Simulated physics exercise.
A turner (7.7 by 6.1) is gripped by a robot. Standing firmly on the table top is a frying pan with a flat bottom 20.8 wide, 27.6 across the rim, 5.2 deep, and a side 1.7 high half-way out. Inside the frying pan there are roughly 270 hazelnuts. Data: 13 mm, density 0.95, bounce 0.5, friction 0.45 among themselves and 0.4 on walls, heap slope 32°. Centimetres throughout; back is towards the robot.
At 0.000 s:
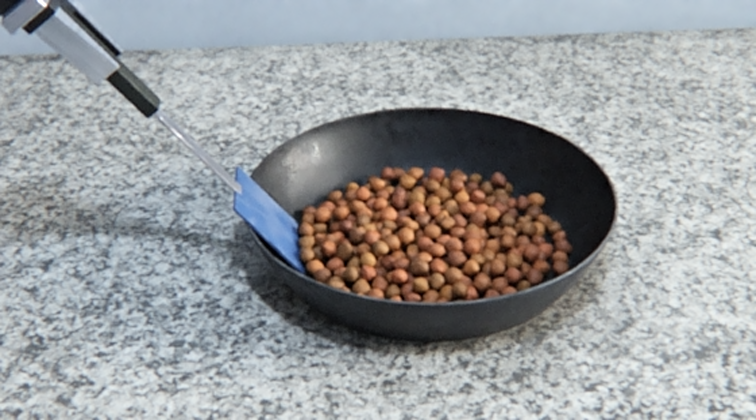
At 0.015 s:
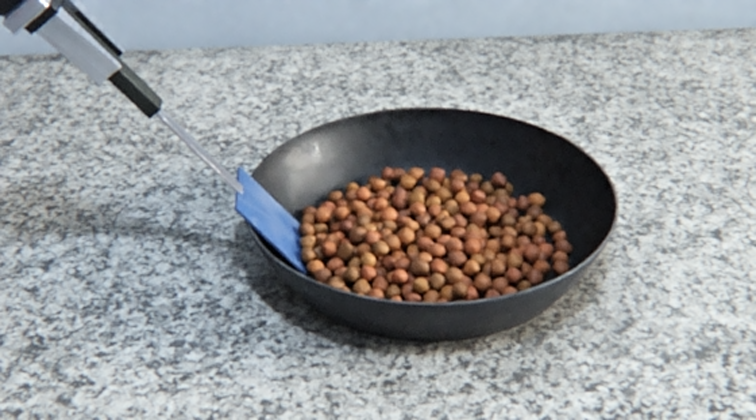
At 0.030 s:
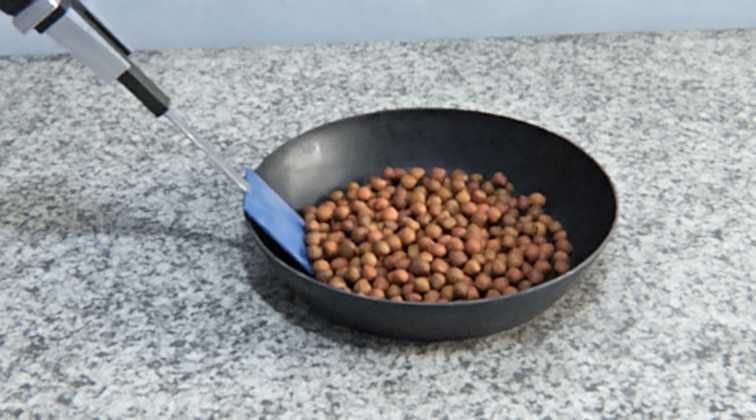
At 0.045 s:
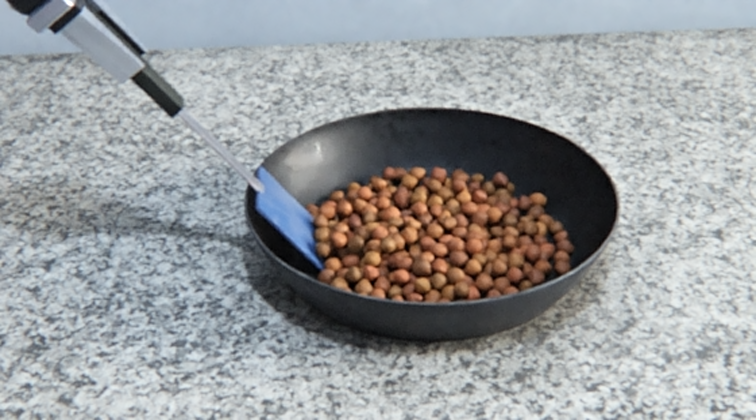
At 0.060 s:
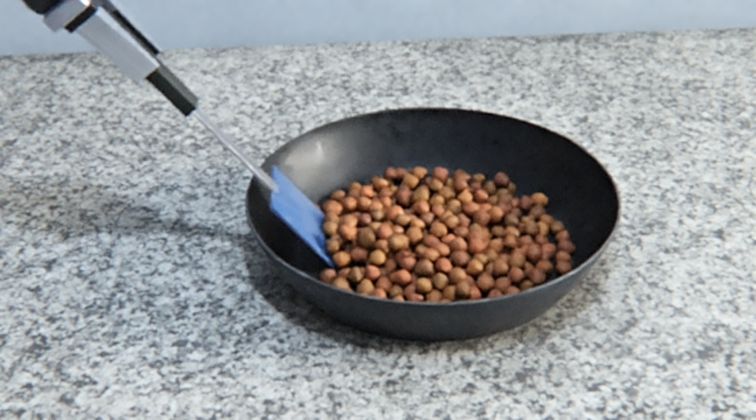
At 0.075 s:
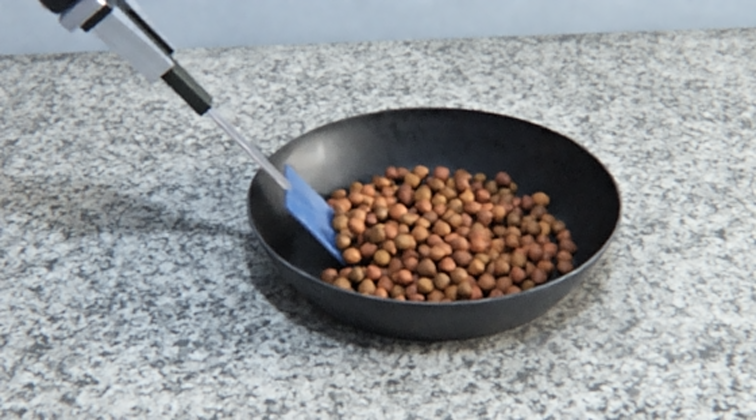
A blue turner held by a robot gripper slid slowly to the right inside a black frying pan on a speckled counter, nudging the near edge of a pile of brown hazelnuts slightly rightward.
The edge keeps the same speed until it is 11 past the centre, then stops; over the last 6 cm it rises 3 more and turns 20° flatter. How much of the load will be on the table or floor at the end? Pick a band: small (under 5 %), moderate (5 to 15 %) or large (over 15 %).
The share is moderate, 5 to 15 %.
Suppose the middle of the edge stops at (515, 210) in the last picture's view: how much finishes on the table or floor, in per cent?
Something close to 0 in a hundred.
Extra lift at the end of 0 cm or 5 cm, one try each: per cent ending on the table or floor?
Some 5 and 10 per cent.
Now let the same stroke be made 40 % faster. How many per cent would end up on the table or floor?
I'd expect near 20 per cent.
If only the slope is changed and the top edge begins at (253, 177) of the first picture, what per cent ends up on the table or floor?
Roughly 10 percent ends on the table or floor.
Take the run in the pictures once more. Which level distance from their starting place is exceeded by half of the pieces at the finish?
Level distance of roughly 2 cm.
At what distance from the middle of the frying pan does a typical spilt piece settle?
About 26 cm out from the centre.
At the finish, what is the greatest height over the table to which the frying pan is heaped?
Close to 4.5 centimetres high.
After 0.18 s, sloping 52°, highest piece 5 above the table; 272 in the frying pan.
After 0.28 s, sloping 47°, highest piece 5 above the table; 272 in the frying pan.
After 0.53 s, sloping 32°, highest piece 9 above the table; 243 in the frying pan, 23 on the table or floor, 6 on the blade or in flight.
After 1.58 s, sloping 32°, highest piece 4 above the table; 243 in the frying pan, 29 on the table or floor.
At rest, 243 in the frying pan, 29 on the table or floor. That is 11 % on the table or floor.
